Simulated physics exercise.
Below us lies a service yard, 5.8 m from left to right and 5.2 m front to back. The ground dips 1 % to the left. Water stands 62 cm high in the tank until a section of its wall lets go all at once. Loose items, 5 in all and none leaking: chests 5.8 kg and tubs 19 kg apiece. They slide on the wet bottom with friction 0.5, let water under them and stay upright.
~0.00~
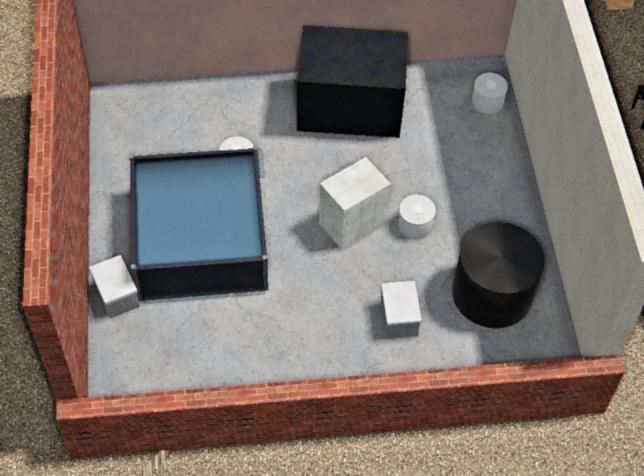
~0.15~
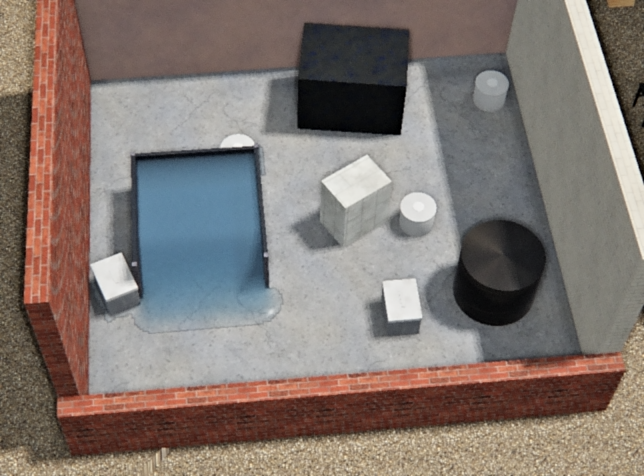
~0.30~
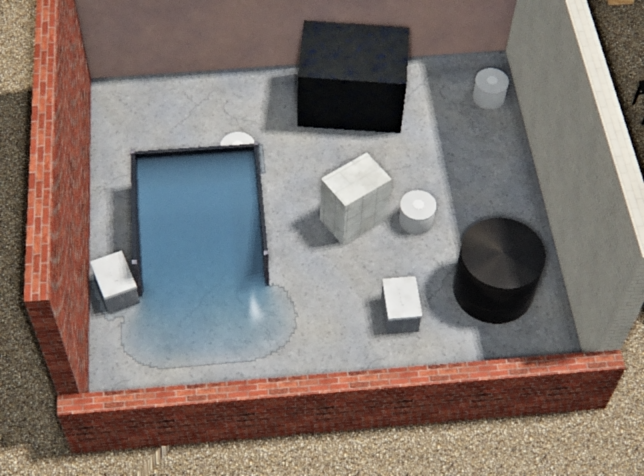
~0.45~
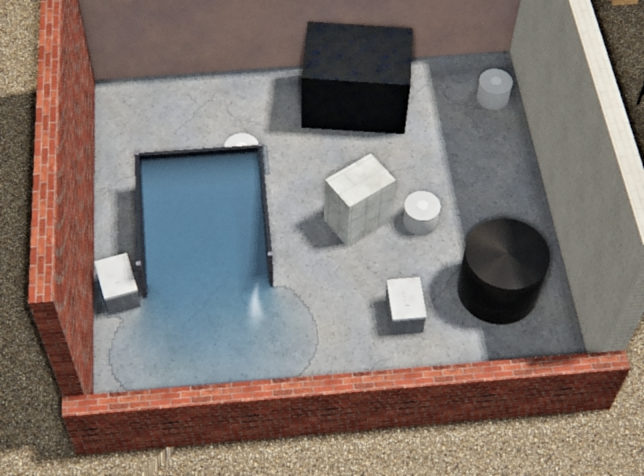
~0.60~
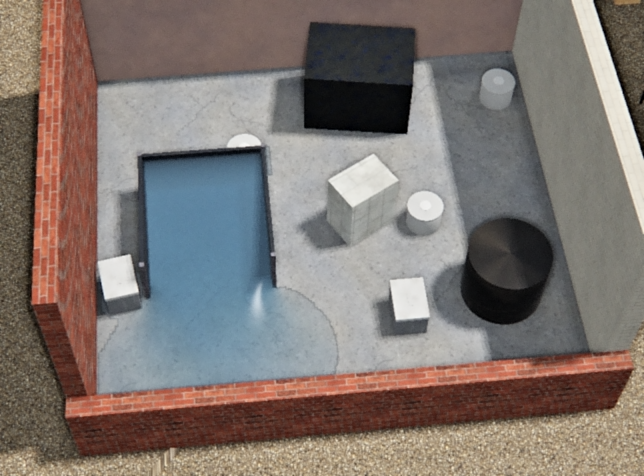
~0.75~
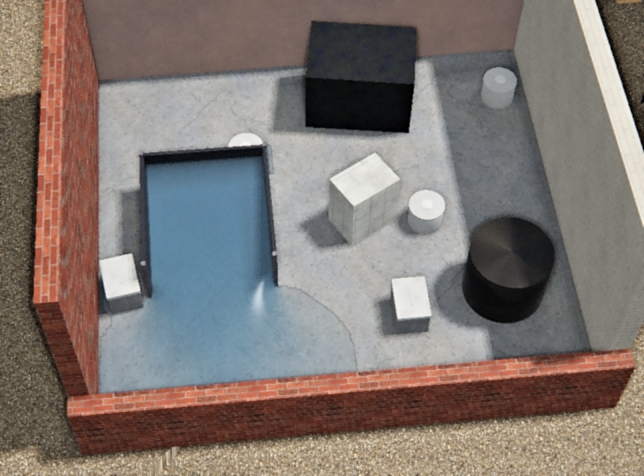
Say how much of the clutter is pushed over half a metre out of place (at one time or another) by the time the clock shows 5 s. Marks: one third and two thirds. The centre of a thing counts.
That comes to from one to two thirds.
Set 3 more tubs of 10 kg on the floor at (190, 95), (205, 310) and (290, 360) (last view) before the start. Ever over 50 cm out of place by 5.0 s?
In turn: Past it, past it, past it.
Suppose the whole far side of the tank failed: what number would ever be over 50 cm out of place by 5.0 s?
Then 2.
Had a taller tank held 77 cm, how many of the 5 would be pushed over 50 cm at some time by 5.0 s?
In that case 2 of them.
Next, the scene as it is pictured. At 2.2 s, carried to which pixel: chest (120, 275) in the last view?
Near (126, 229).
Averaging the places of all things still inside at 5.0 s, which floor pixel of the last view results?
Around (366, 157).
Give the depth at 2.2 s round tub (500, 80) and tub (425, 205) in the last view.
About 0 and 0 cm.
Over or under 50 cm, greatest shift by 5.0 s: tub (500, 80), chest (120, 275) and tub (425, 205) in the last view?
In that order: Under, past it, short of it.
After 1.1 s 0 of 5 are over 50 cm from their spots; 0 afloat.
After 2.2 s 1 of 5 are over 50 cm from their spots; 1 afloat.
After 3.5 s 2 of 5 are over 50 cm from their spots; 2 afloat.
After 5.0 s 2 of 5 are over 50 cm from their spots, and 2 have been at some point; 2 afloat.
